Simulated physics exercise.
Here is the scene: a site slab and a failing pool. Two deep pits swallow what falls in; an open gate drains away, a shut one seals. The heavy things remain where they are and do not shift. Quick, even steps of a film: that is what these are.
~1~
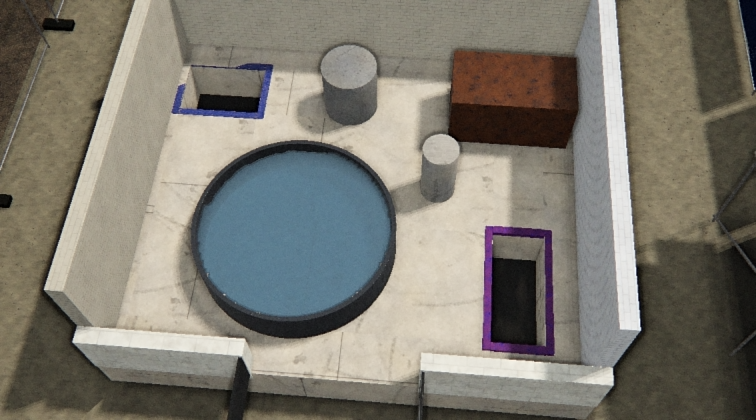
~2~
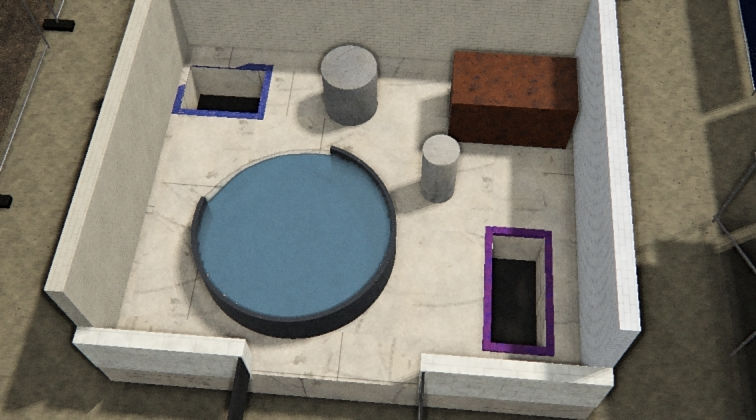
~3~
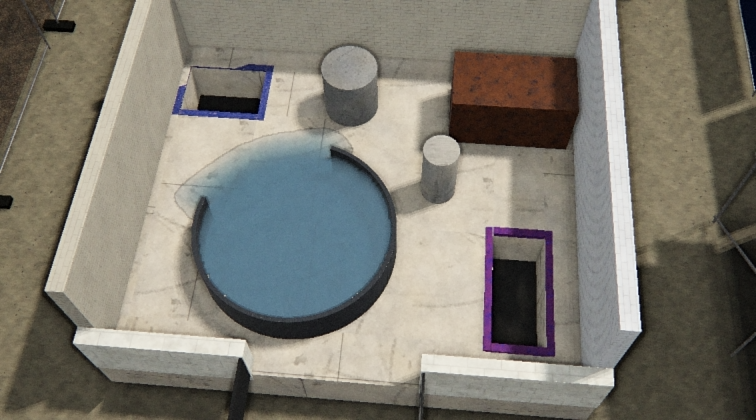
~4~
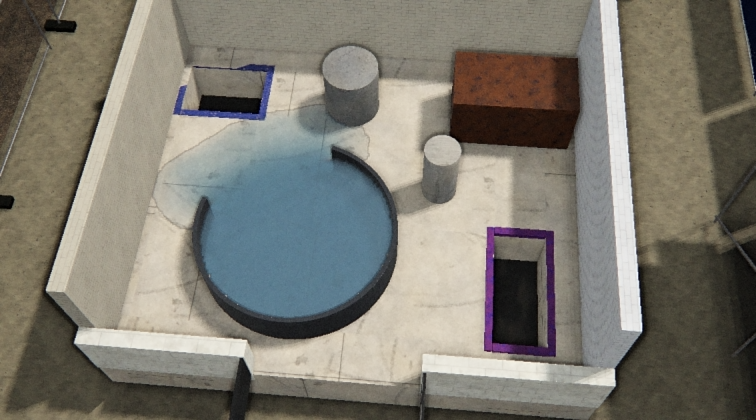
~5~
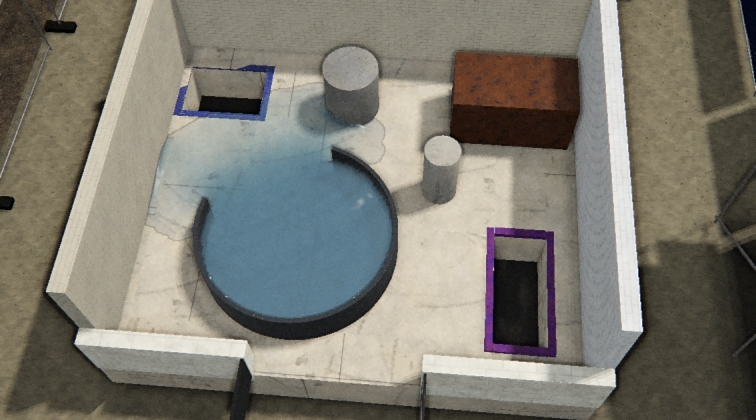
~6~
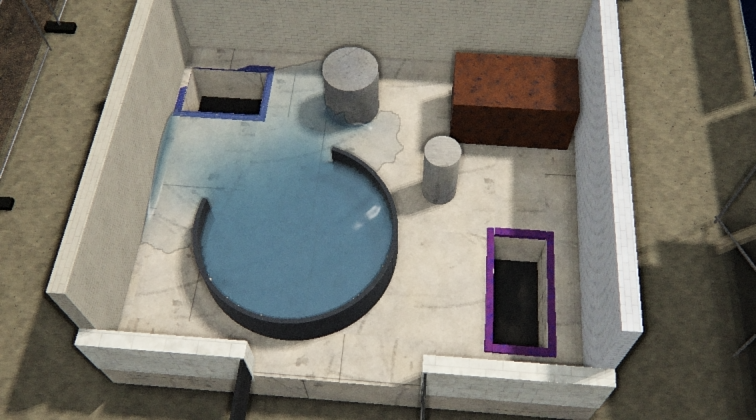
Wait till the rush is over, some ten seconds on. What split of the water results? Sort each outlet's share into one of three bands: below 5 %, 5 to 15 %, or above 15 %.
Shares: The gate gets below 5 %; the purple pit gets below 5 %; the blue pit gets above 15 %.
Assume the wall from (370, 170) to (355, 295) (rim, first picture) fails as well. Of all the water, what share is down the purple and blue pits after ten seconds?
Purple 55 %, blue 4 %.
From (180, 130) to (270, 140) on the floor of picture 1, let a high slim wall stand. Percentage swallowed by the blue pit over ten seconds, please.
Parts in a hundred: Blue 30.
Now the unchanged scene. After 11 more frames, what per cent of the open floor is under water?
Roughly 45 per cent.
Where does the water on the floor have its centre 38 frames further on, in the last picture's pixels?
Around pixel (309, 196) of the last picture.
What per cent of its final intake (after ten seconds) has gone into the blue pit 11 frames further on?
Some 30 per cent.
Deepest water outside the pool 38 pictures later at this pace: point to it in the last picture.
It should be close to (534, 71).
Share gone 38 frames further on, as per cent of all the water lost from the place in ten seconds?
I'd say about 80 per cent.
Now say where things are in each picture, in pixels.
In the first picture, still water in the round pool at (294, 228).
In the second picture, water pours out on the round pool's far side and has run to a hidden place.
In the third picture, water pours out on the round pool's far side and has run to (181, 199).
In the fourth picture, the front is at (158, 191), out from the gap on the round pool's far side.
In the fifth picture, the front is at (373, 125), out from the gap on the round pool's far side.
In the sixth picture, the front is at a hidden place, out from the gap on the round pool's far side.
A moment on, water covers 30 % of the floor; the gate 0 %, the purple pit 0 %, the blue pit 7 %.
Next, water covers 45 % of the floor; the gate 0 %, the purple pit 0 %, the blue pit 18 %.
Then, water covers 55 % of the floor; the gate 0 %, the purple pit 0 %, the blue pit 35 %.
Later, water covers 70 % of the floor; the gate 0 %, the purple pit 0 %, the blue pit 51 %.
In the end, water covers 90 % of the floor; the gate 2 %, the purple pit 0 %, the blue pit 61 %.
